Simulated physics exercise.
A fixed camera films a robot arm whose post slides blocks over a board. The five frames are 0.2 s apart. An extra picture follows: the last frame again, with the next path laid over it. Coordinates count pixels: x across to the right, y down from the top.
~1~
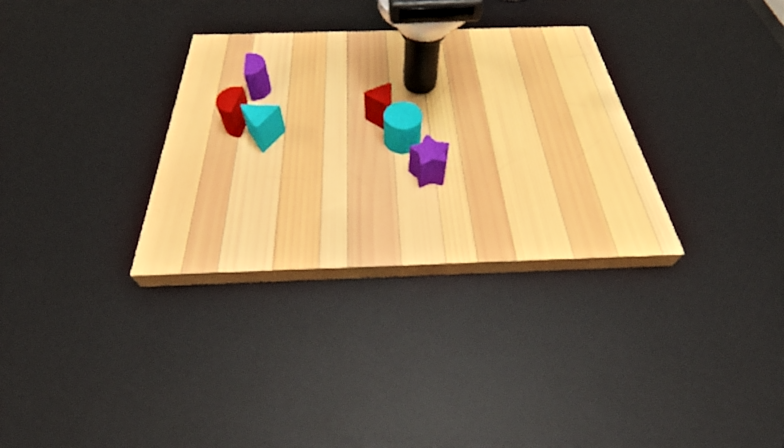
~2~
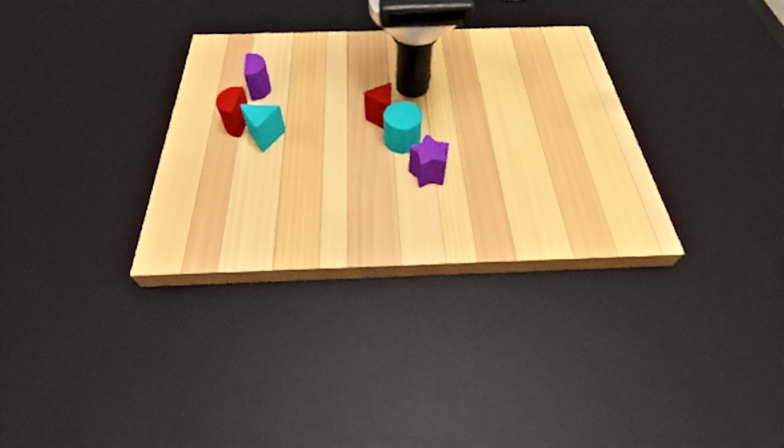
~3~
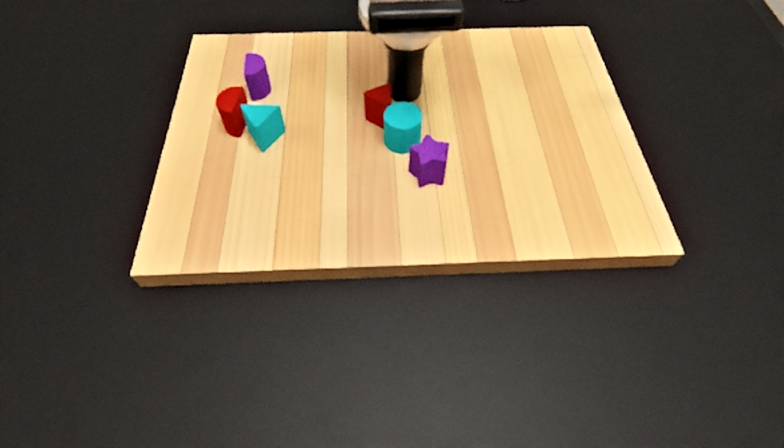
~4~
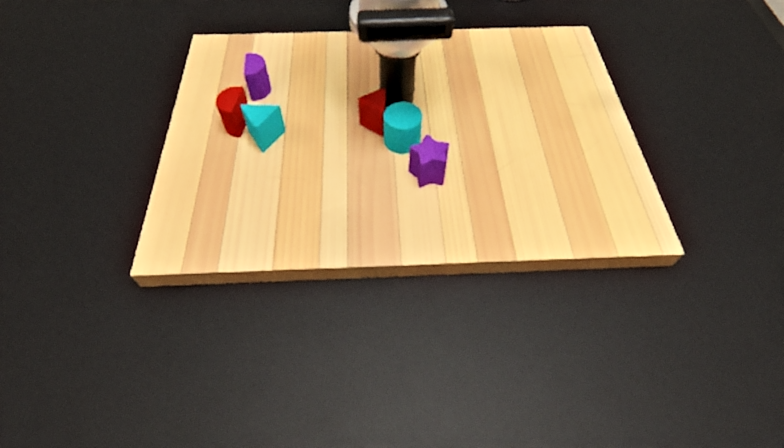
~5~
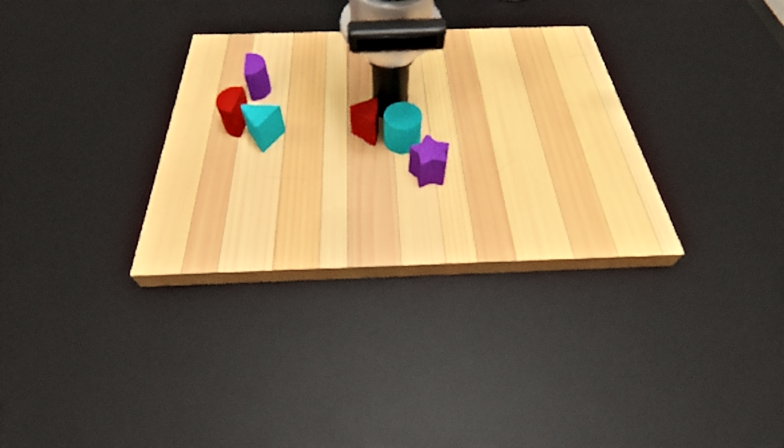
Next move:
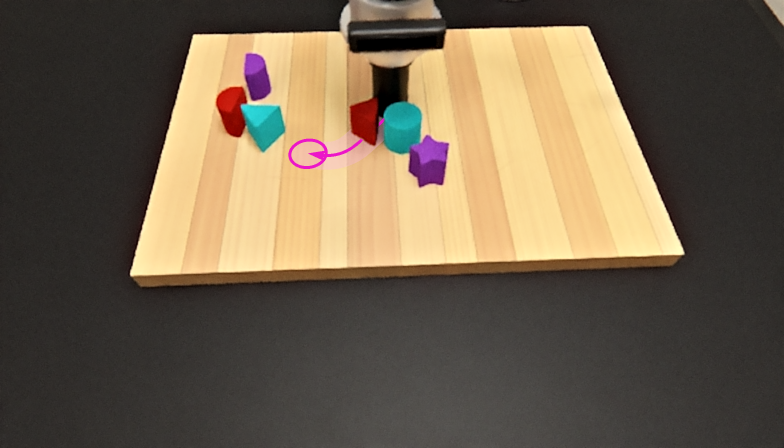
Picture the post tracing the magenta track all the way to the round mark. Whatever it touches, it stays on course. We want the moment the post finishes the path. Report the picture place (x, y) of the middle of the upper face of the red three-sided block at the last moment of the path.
Answer: (319, 155).
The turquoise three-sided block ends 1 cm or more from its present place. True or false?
This is false.
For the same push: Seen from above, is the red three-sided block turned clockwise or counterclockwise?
The answer is counter-clockwise.
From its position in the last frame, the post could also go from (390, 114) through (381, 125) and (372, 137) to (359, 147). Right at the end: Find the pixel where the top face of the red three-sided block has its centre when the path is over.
Most likely (327, 140).
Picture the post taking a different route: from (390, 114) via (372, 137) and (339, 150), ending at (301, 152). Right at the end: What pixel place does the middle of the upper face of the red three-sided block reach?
Most likely (296, 152).
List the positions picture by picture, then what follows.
Lower end of the post at (420, 84), tops of blocks, turquoise three-sided block at (259, 112), red three-sided block at (381, 93), turquoise disc at (403, 115), in the first frame.
Post at (412, 87), blocks as before, in the second frame.
Post at (404, 92), blocks as before, in the third frame.
Post at (397, 99), red three-sided block at (375, 99), in the fourth frame.
Post at (390, 108), turquoise three-sided block at (259, 112), red three-sided block at (367, 108), turquoise disc at (403, 115), in the fifth frame.
The drawn path runs from (390, 114) through (369, 134) and (343, 152) to (308, 154).
On the path given first. One third of the way, post at (368, 128); red three-sided block at (344, 131); turquoise disc at (402, 121).
Two thirds of the way, post at (342, 147); red three-sided block at (326, 153), turned 40° anticlockwise; turquoise disc at (402, 121).
At the end, post at (307, 147); turquoise three-sided block not moved; red three-sided block at (320, 155), turned 80° anticlockwise; turquoise disc at (402, 121).
